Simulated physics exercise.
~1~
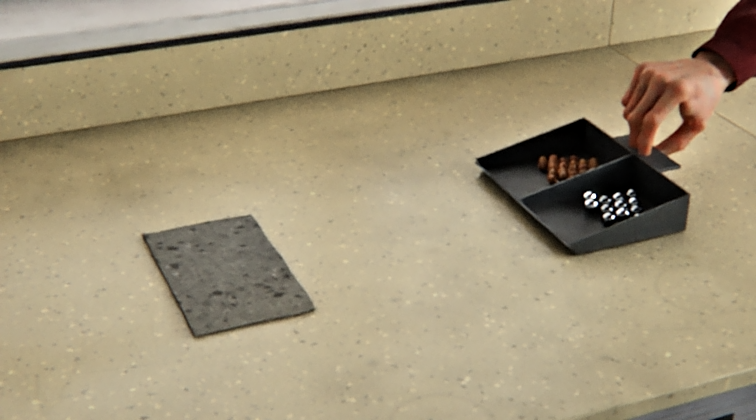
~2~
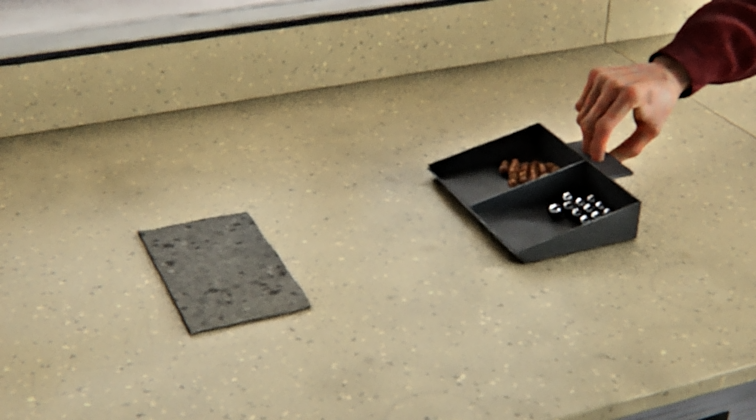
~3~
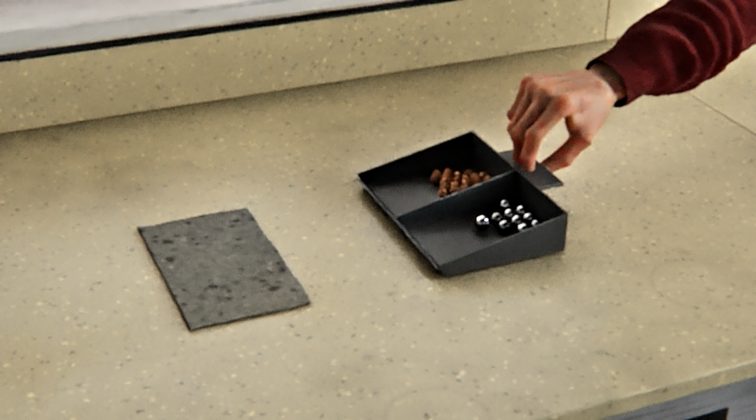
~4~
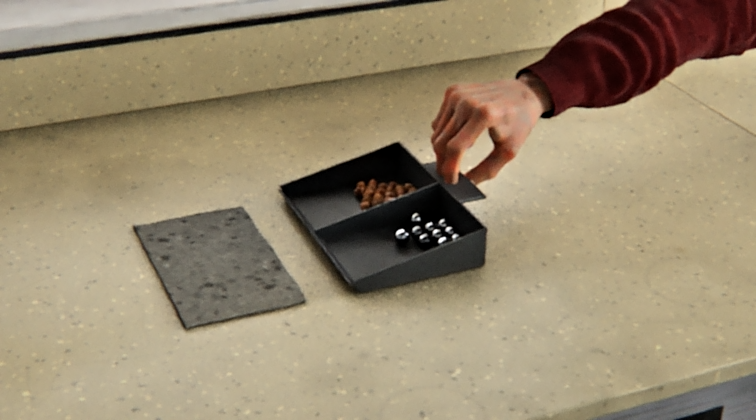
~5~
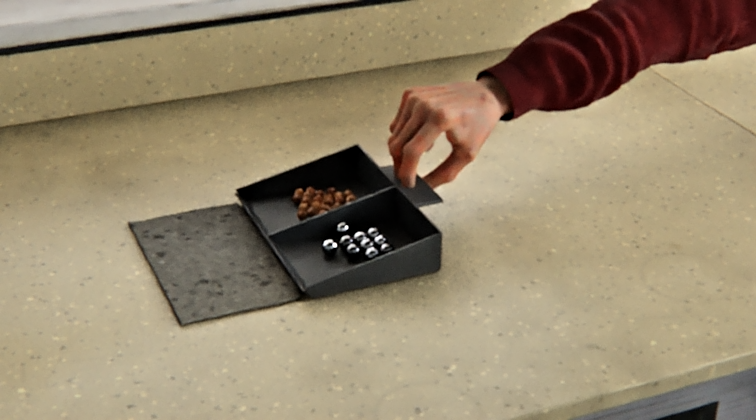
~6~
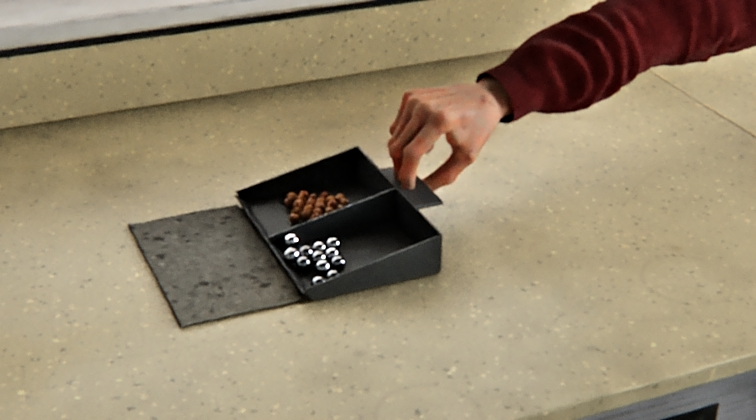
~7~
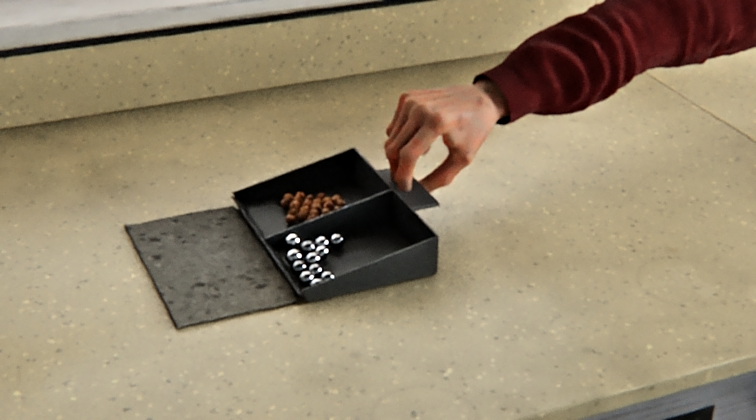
A hand slides a black tray left to a slab, and silver and brown beads shift forward inside.
